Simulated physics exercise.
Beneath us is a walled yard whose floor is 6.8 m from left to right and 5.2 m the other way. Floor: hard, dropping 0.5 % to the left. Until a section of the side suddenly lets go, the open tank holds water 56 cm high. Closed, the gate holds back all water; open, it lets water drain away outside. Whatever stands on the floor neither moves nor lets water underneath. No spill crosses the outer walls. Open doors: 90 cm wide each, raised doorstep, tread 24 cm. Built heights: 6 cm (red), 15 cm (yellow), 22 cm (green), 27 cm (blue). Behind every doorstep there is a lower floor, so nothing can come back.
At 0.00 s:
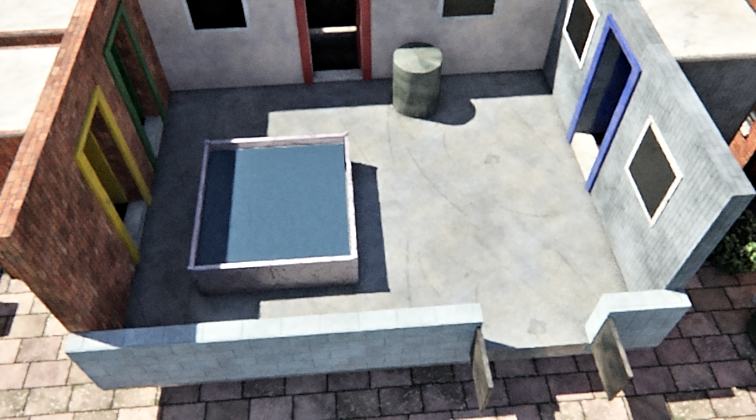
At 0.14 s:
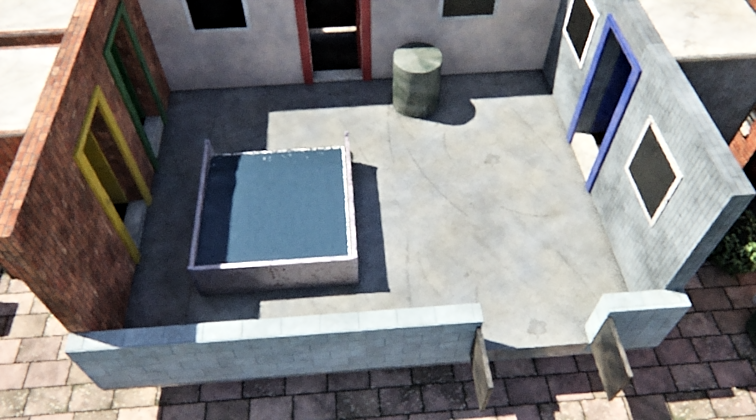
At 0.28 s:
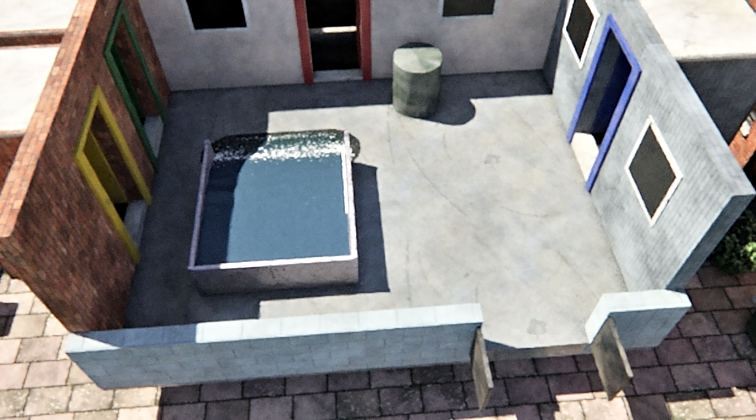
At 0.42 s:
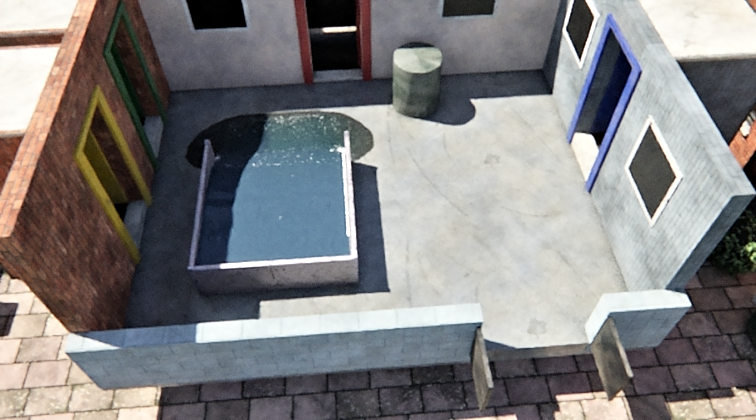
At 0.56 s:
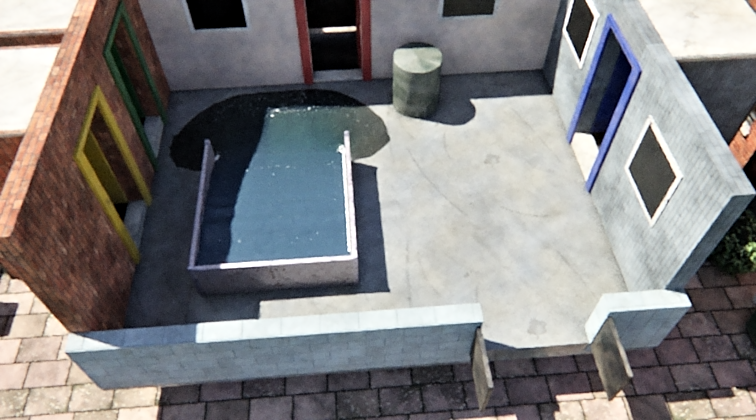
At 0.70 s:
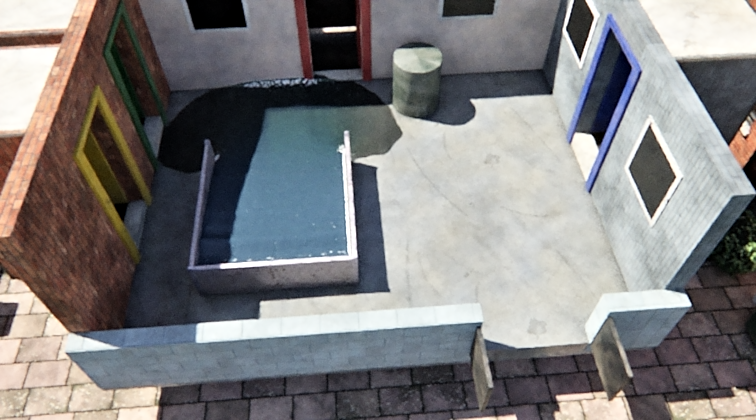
The far side of the square tank in the walled yard gave way, and water poured out across the floor, spreading in a dark, widening pool toward the back wall and the green door.
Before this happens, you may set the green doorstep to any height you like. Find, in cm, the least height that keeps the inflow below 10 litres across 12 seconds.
The least height is about 17 cm.
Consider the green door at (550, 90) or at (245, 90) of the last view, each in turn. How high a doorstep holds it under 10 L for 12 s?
About 11.5 cm for the first and 31 cm for the second.
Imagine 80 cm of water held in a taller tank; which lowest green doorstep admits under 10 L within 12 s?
A step of about 25 cm does it.
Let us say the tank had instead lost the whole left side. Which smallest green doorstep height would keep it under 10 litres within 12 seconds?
Roughly 16 cm.
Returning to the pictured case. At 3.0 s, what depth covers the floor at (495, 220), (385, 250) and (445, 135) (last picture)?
Roughly 0, 0 and 1 centimetres.
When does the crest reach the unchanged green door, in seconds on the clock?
Roughly at 3.4 s.
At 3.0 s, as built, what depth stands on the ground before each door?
Lab note, cm: Red 22; yellow 6; green 19; blue 0.
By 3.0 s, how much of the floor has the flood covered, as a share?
Approximately 40 % of it.
After 1.4 s water covers 25 % of the floor, deepest (38 cm) near (272, 90); 6 cm at the green door, 0 litres in over its 22 cm doorstep.
After 3.0 s water covers 40 % of the floor, deepest (33 cm) near (170, 96); 19 cm at the green door, 0 litres in over its 22 cm doorstep.
After 12.0 s water covers 95 % of the floor, deepest (8 cm) near (366, 260); 8 cm at the green door, 1 litre in over its 22 cm doorstep.
At the green door as built, the water arrived by 0.8 s and peaked near 20 cm at 3.4 s.
With a doorstep of 14 cm, 27 litres would have come in within the 12 s; with 19 cm, 5 litres. So under 10 litres takes about 17 cm.
